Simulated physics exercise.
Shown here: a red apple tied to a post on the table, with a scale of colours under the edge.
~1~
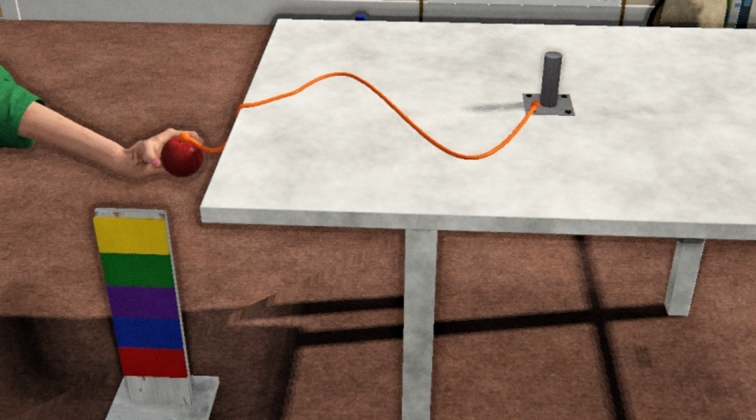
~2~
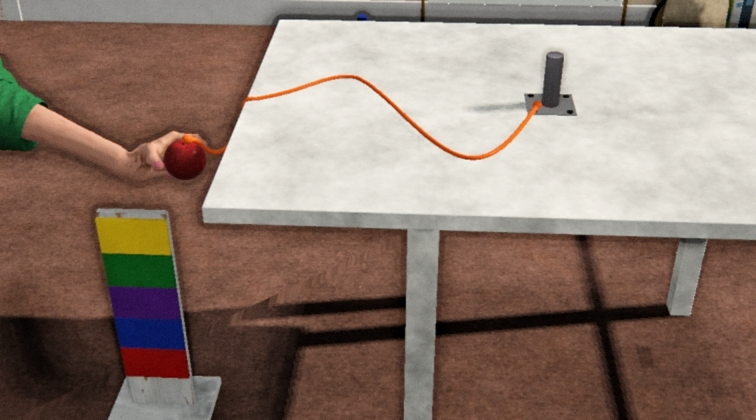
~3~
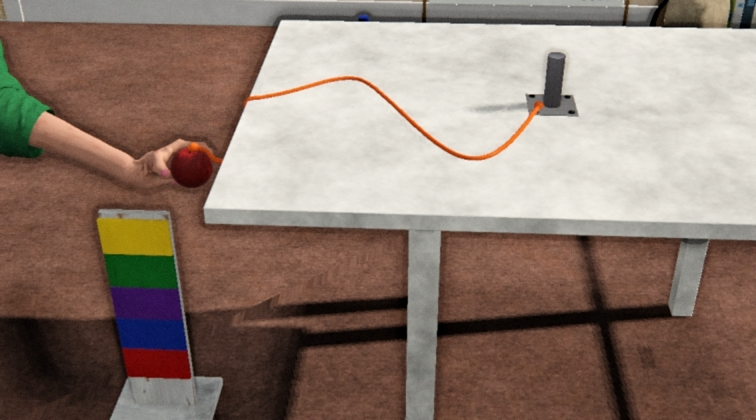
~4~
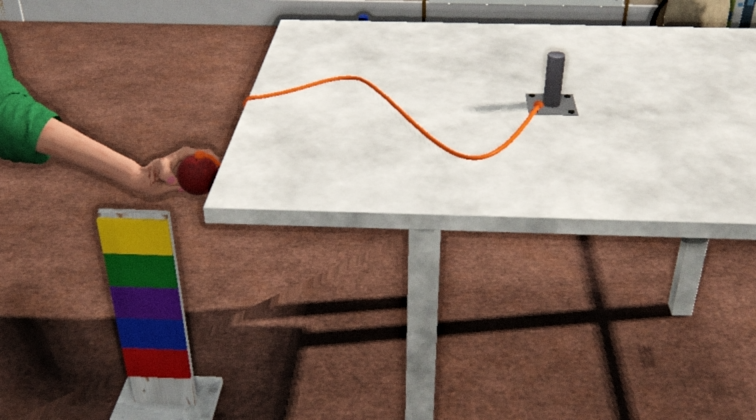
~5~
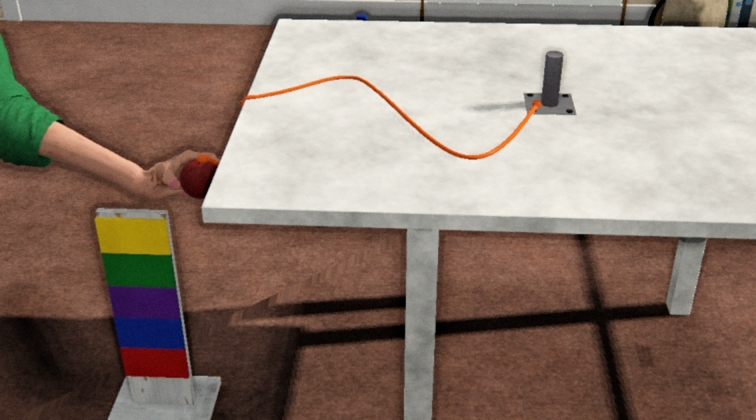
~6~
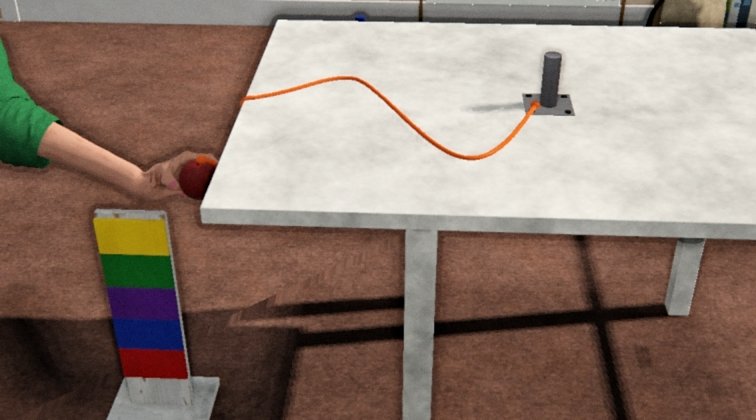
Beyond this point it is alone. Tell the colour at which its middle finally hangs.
It hangs at red.
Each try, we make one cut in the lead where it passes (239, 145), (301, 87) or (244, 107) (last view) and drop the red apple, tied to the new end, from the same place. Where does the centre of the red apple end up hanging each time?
First try near (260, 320), second near (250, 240), third near (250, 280).
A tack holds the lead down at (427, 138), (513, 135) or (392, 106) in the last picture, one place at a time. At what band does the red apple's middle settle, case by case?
One try after another: Purple, then blue, then green.
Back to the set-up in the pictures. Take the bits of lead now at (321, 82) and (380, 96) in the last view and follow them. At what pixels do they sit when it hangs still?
Around (244, 200), then around (237, 124).
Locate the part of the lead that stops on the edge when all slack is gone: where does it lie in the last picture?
Go for the one at (378, 93).
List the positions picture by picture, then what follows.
The first picture shows red apple (182, 157); yellow (131, 237); green (137, 271); purple (142, 304); blue (148, 334); red (153, 364).
The second picture shows red apple (185, 159); lead through (522, 126) (451, 152) (397, 109) (336, 78) (250, 101).
The third picture shows red apple (192, 168).
The fourth picture shows red apple (198, 175); lead through (524, 126) (452, 152) (398, 109) (336, 79) (248, 104).
The fifth picture shows red apple (200, 179).
The sixth picture shows red apple (200, 180); lead through (520, 126) (449, 153) (395, 109) (333, 79) (245, 104).
Early on, apple near (228, 342); level with blue.
Midway, apple near (282, 372); level with red.
Near the end, apple near (246, 365); level with red.
Finally, apple near (263, 370); level with red. Its middle rests at the red band.
